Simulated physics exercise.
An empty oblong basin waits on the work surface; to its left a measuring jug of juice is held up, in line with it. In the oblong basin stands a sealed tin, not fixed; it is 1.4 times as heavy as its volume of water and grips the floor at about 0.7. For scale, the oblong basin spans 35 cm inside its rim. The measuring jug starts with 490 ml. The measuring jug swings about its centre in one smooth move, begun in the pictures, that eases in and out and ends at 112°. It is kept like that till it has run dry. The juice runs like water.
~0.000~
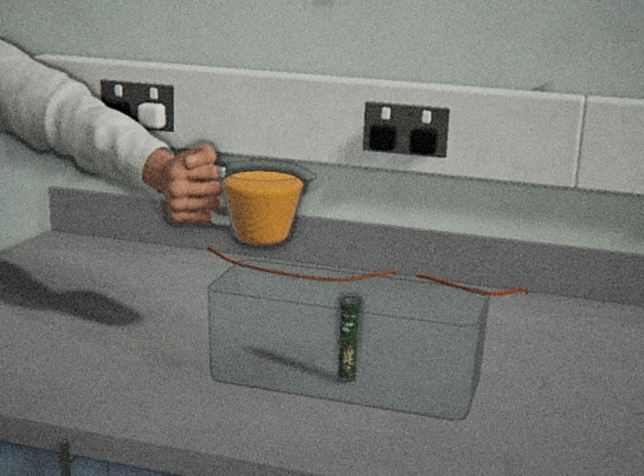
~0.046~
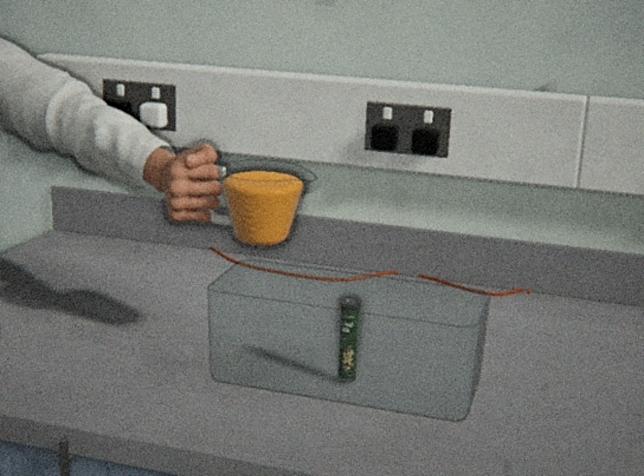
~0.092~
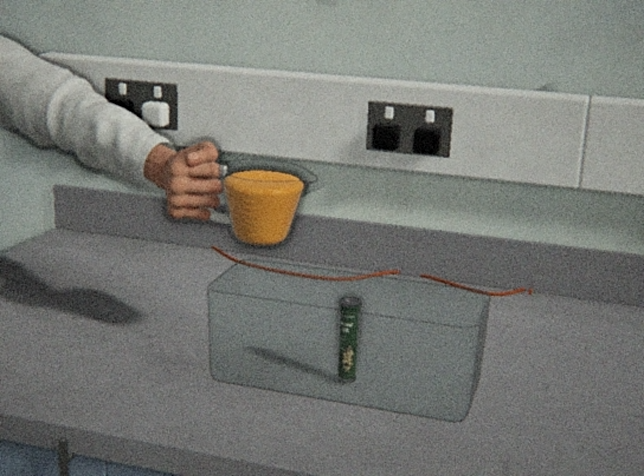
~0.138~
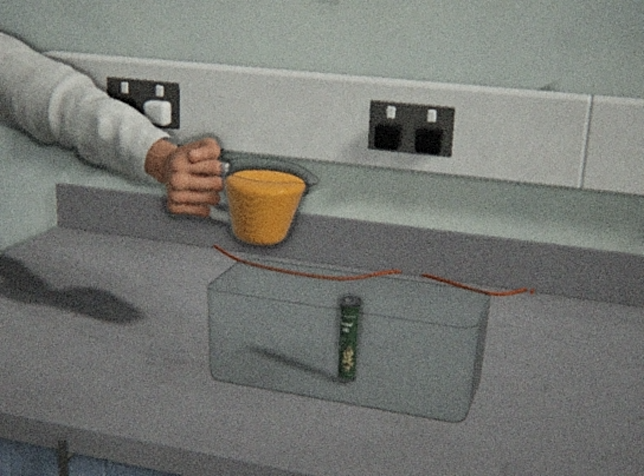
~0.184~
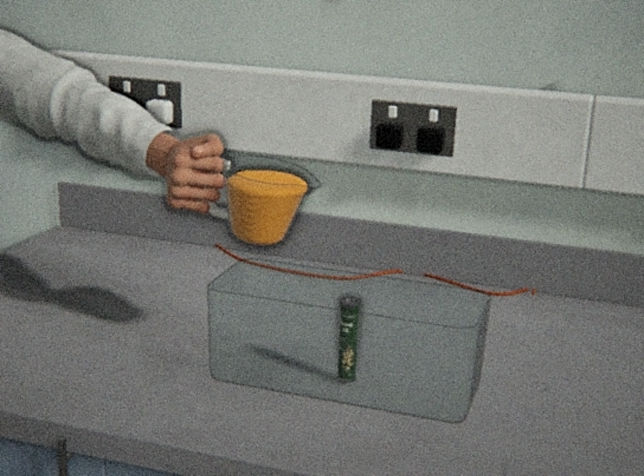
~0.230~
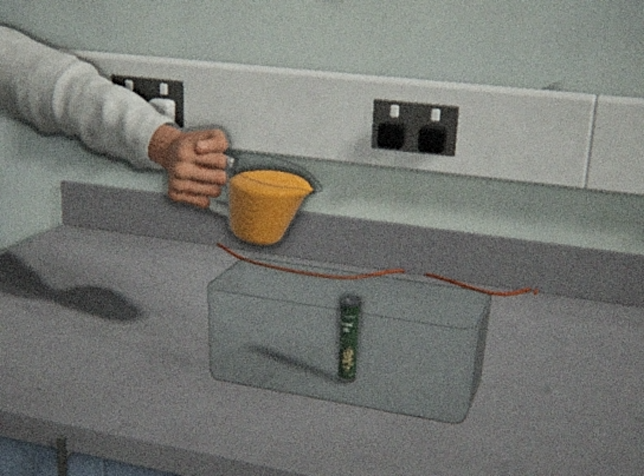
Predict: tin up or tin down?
It goes over.
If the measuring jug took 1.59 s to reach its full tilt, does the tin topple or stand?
Then it goes over.
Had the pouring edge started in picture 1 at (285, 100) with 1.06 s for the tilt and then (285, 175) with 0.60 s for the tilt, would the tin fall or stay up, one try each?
First it topples; then it remains upright.
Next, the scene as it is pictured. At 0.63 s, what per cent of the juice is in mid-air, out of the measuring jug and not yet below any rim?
Near 22 in a hundred.
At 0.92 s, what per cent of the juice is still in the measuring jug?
About 4 per cent.
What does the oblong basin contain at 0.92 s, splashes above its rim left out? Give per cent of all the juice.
About 92 per cent.
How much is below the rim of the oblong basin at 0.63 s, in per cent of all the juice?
Near 22 in a hundred.
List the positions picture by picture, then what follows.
In the first frame, it leans 0°; its right rim is at (317, 177); the juice meets the walls at (227, 176) and (304, 185); the oblong basin's rim runs from (224, 275) to (484, 310); the tin's top is at (350, 305).
In the second frame, it leans 1°; its right rim is at (317, 178); the juice meets the walls at (228, 176) and (304, 185).
In the third frame, it leans 2°; its right rim is at (318, 179); the juice meets the walls at (228, 175) and (305, 185).
In the fourth frame, it leans 5°; its right rim is at (319, 182); the juice meets the walls at (230, 175) and (306, 186).
In the fifth frame, it leans 8°; its right rim is at (321, 185); the juice meets the walls at (232, 174) and (308, 186).
In the sixth frame, it leans 13°; its right rim is at (322, 190); the juice meets the walls at (235, 176) and (312, 187).
By 0.63 s the tilt is 72° and 56 per cent is still to pour; the tin stands where it began.
By 0.92 s the tilt is 107° and 4 per cent is still to pour; the tin leans 7°.
By 1.23 s the tilt is 112° and 0 per cent is still to pour; the tin lies on its side.
By 1.56 s the tilt is 112° and 0 per cent is still to pour; the tin lies on its side.
At rest the tin lies on its side.
